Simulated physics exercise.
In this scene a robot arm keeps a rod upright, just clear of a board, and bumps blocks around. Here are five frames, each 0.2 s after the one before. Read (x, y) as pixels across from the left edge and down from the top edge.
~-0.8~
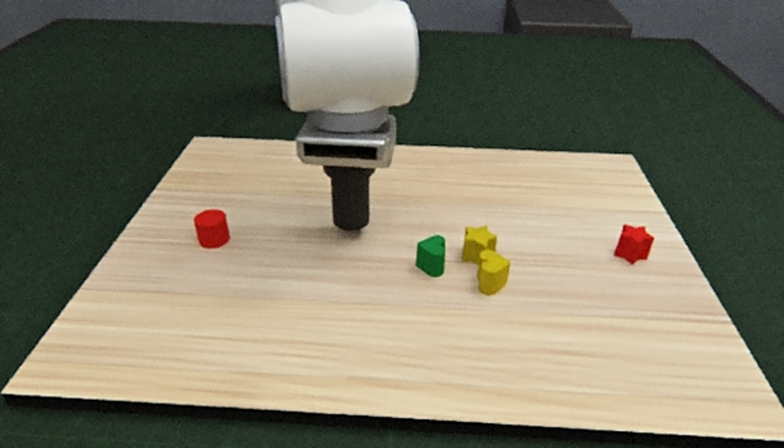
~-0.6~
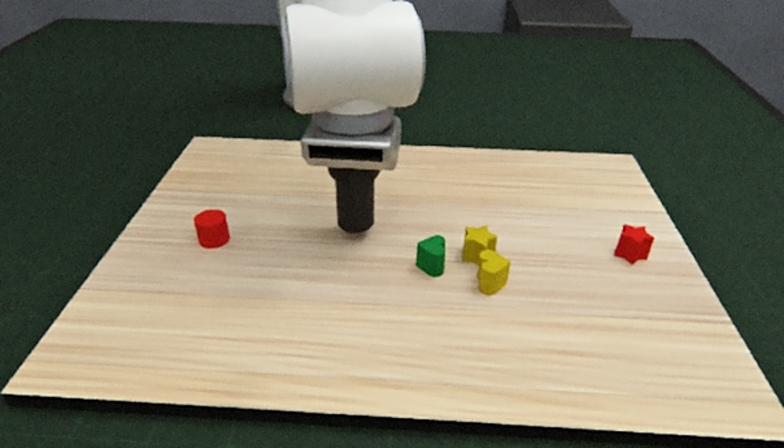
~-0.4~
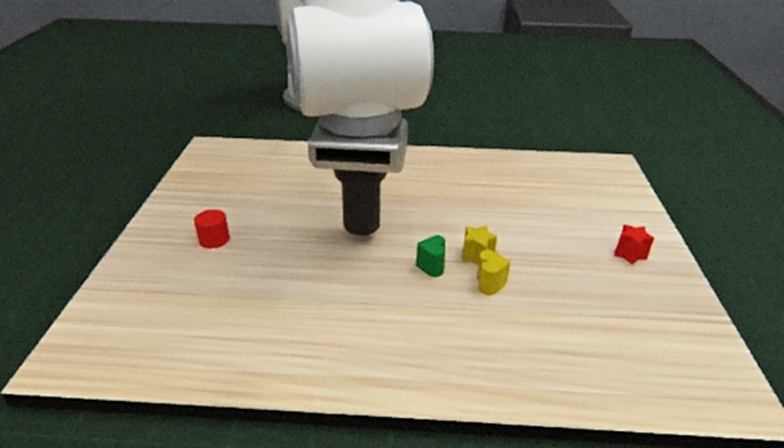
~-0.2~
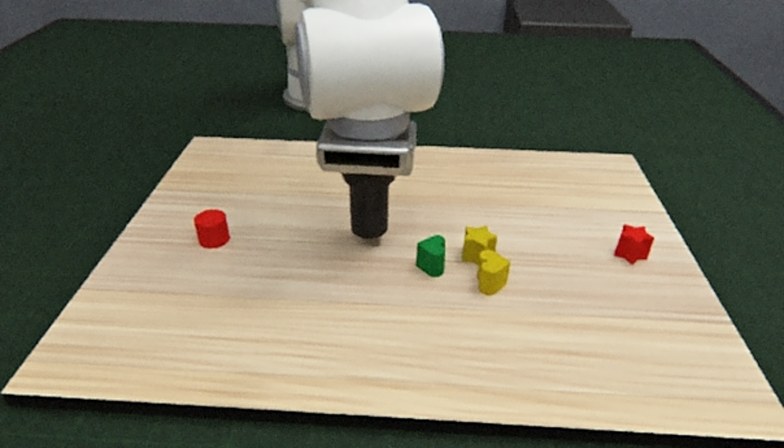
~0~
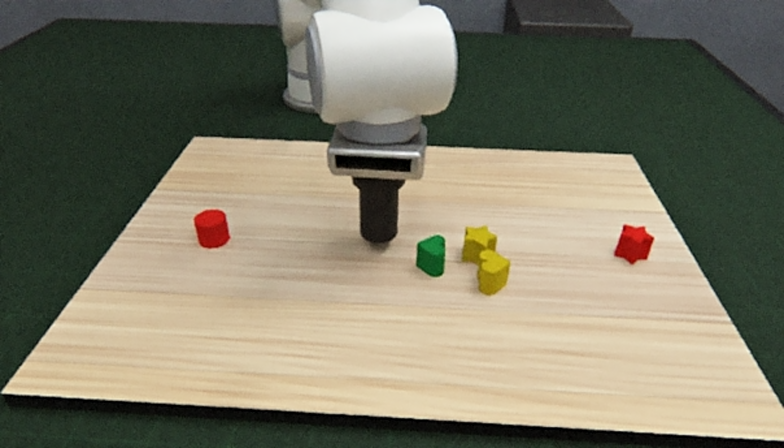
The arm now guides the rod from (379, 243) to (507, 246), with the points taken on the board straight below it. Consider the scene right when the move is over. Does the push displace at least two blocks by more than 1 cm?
No
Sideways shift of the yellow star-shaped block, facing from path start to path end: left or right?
Sideways shift: Right.
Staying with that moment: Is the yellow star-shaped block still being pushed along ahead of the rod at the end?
It seems not.
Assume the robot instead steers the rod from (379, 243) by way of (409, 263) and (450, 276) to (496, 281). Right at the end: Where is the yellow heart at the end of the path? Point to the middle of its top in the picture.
Roughly at (538, 271).
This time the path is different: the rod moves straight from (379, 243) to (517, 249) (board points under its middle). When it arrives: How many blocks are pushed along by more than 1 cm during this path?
My answer is one.
What follows on the original path. One third of the way, rod at (423, 233); nothing pushed yet.
Two thirds of the way, rod at (465, 234); yellow star-shaped block at (492, 237), turned 35° clockwise.
At the end, rod at (509, 235); green heart not moved; yellow star-shaped block at (512, 244), turned 85° clockwise.
